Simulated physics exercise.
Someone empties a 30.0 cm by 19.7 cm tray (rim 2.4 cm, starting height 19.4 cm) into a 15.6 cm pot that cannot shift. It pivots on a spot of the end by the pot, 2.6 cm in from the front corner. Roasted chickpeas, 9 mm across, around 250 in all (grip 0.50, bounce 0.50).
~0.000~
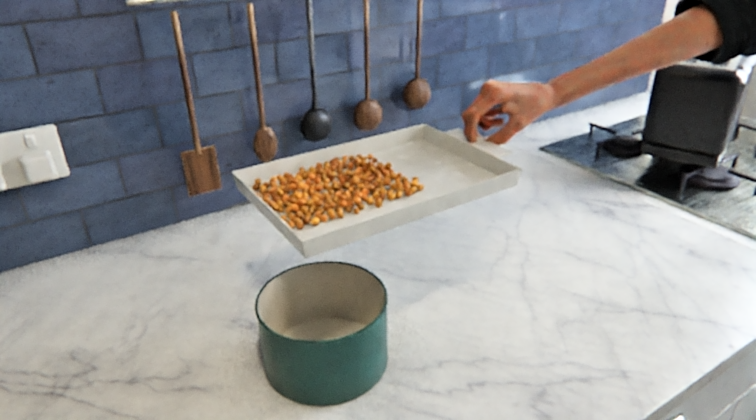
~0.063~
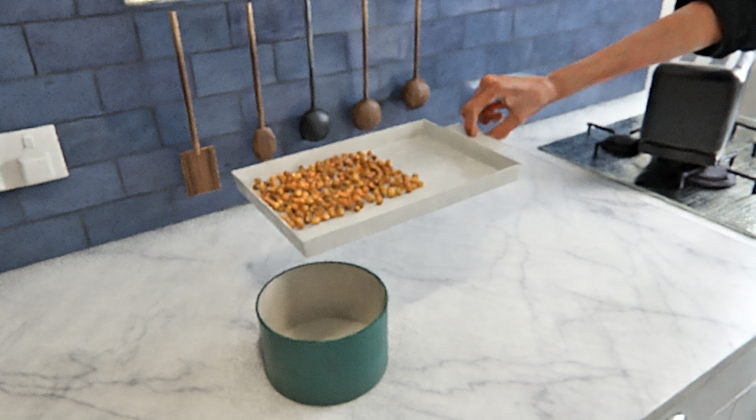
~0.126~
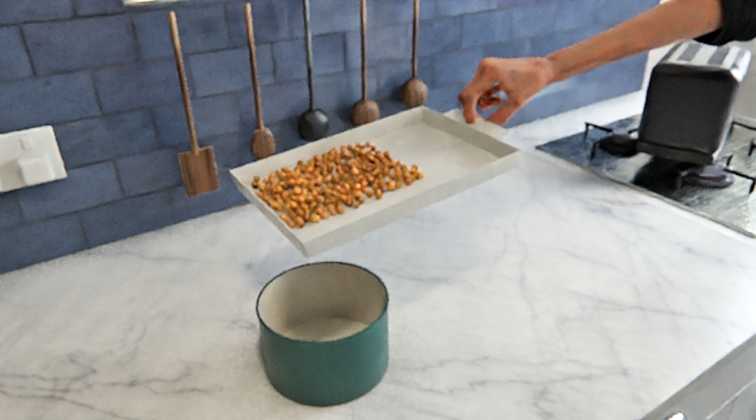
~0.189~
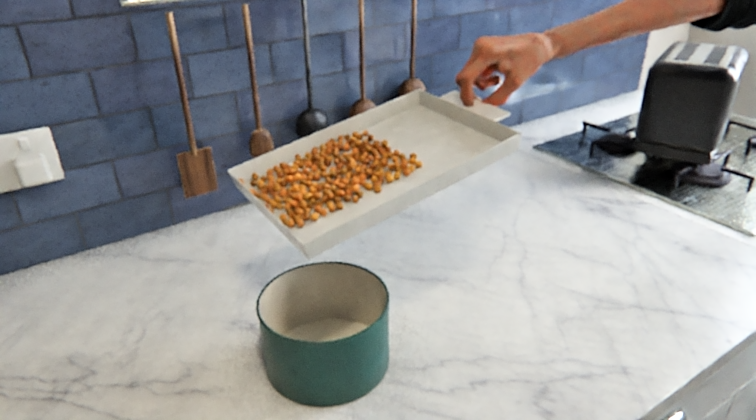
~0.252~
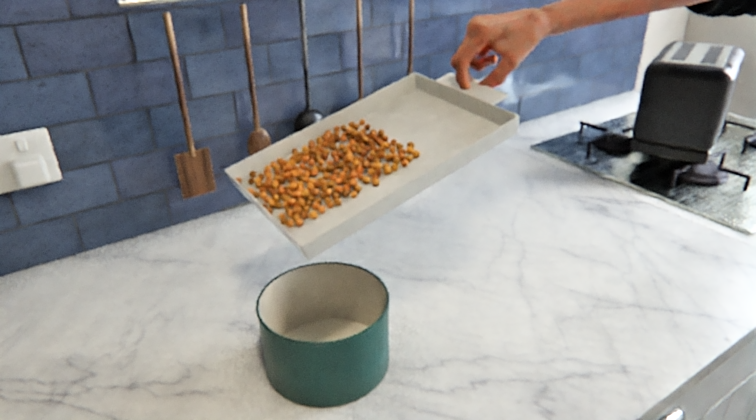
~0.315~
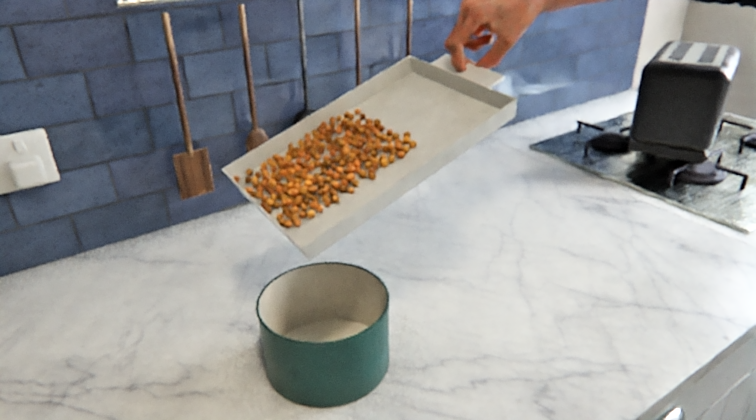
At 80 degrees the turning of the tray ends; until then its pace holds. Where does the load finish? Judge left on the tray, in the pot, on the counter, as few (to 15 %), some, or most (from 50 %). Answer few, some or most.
Left on the tray: Most; in the pot: Few; on the counter: Few.
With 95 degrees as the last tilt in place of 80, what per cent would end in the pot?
Then about 0 per cent.
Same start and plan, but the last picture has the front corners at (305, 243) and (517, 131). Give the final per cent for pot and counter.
Pot 0, counter 5.
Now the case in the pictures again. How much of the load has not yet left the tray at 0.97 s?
Roughly 100 per cent.
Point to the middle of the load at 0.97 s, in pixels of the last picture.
Near (270, 174).
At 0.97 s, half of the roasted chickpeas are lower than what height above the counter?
Some 26 cm.
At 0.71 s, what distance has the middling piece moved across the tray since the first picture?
About 5 cm.
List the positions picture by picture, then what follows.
Tray tilt 0 degrees, front corners at (304, 238) and (518, 169); middle of the pieces at (331, 189); pot at (322, 297), in the first picture.
Tray tilt 1 degrees, front corners at (305, 239) and (518, 163); middle of the pieces at (331, 187), in the second picture.
Tray tilt 5 degrees, front corners at (305, 240) and (518, 150), lowest corner left front; middle of the pieces at (330, 182), in the third picture.
Tray tilt 10 degrees, front corners at (304, 241) and (518, 133), lowest corner left front; middle of the pieces at (329, 176), in the fourth picture.
Tray tilt 14 degrees, front corners at (303, 243) and (516, 116), lowest corner left front; middle of the pieces at (326, 170), in the fifth picture.
Tray tilt 19 degrees, front corners at (302, 245) and (513, 100), lowest corner left front; middle of the pieces at (323, 165); pot at (323, 298). The tray's pace is about 75 degrees a second, in the sixth picture.
After 0.71 s, tilt 48 degrees; the tray holds 100 %, the pot 0 %.
After 0.97 s, tilt 68 degrees; the tray holds 100 %, the pot 0 %.
Then, at 1.34 s, tilt 80 degrees; the tray holds 100 %, the pot 0 %.
In the end, at 1.6 s, tray 100 %, pot 0 %, counter 0 %.
